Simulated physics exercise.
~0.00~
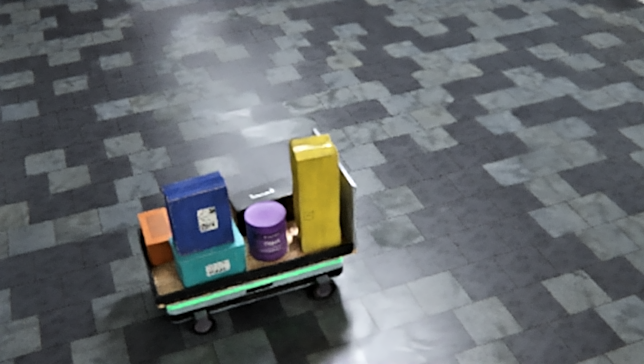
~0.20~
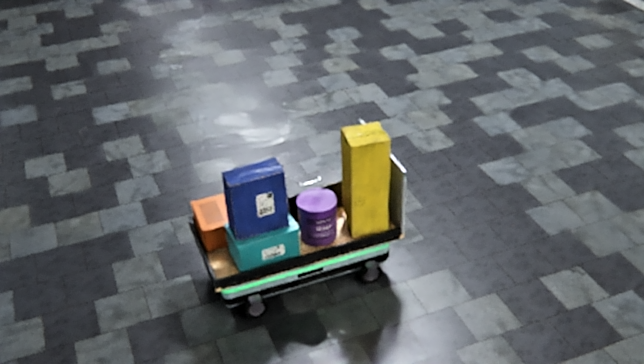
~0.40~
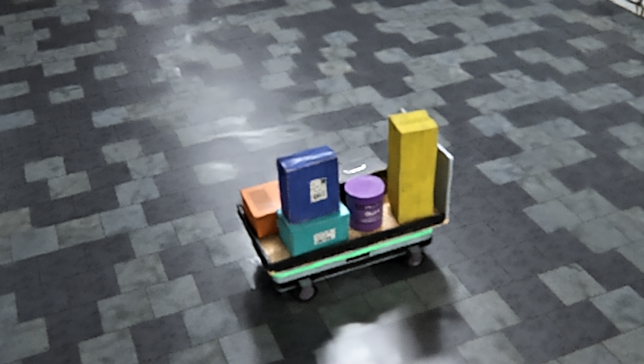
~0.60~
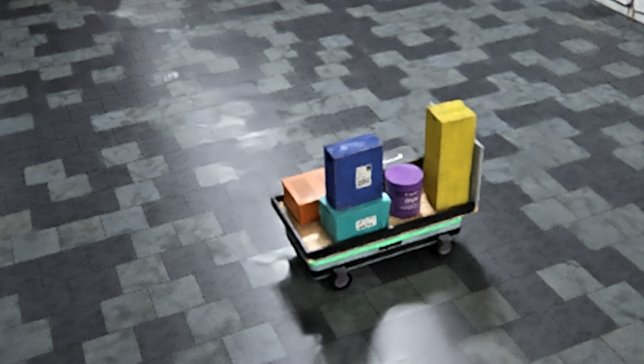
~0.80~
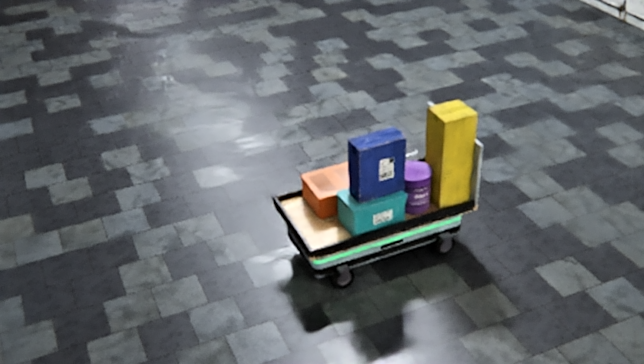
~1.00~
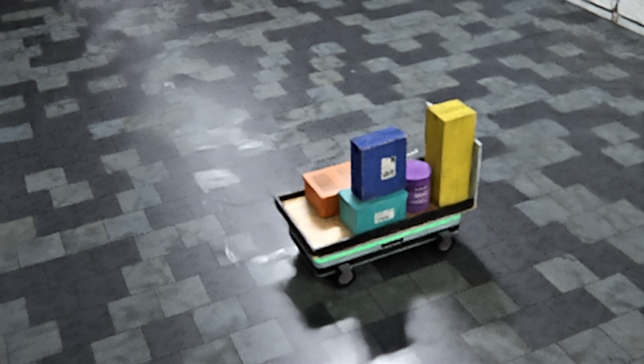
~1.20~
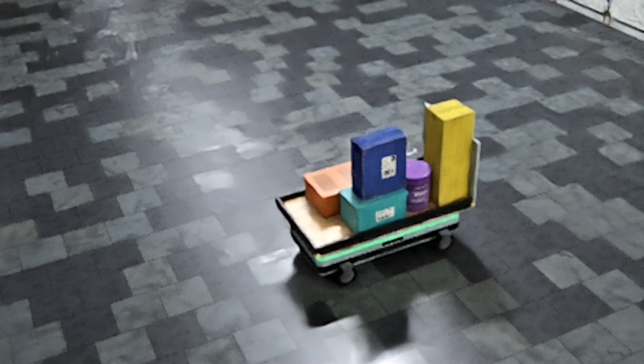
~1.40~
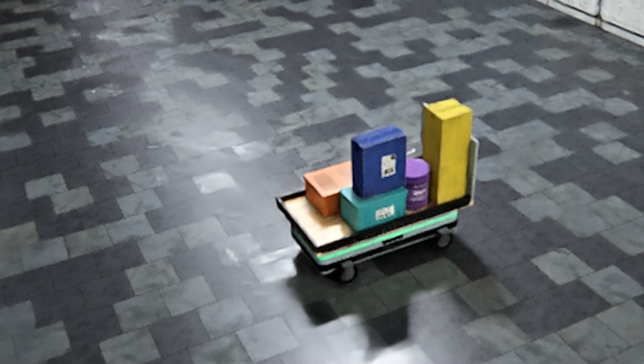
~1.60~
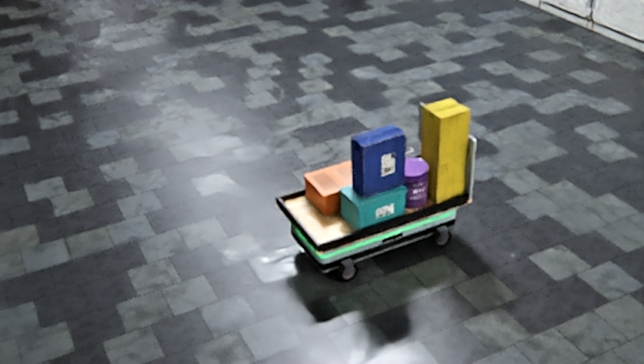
On a tiled floor, a loaded cart rolls right and stops as most items slide forward.
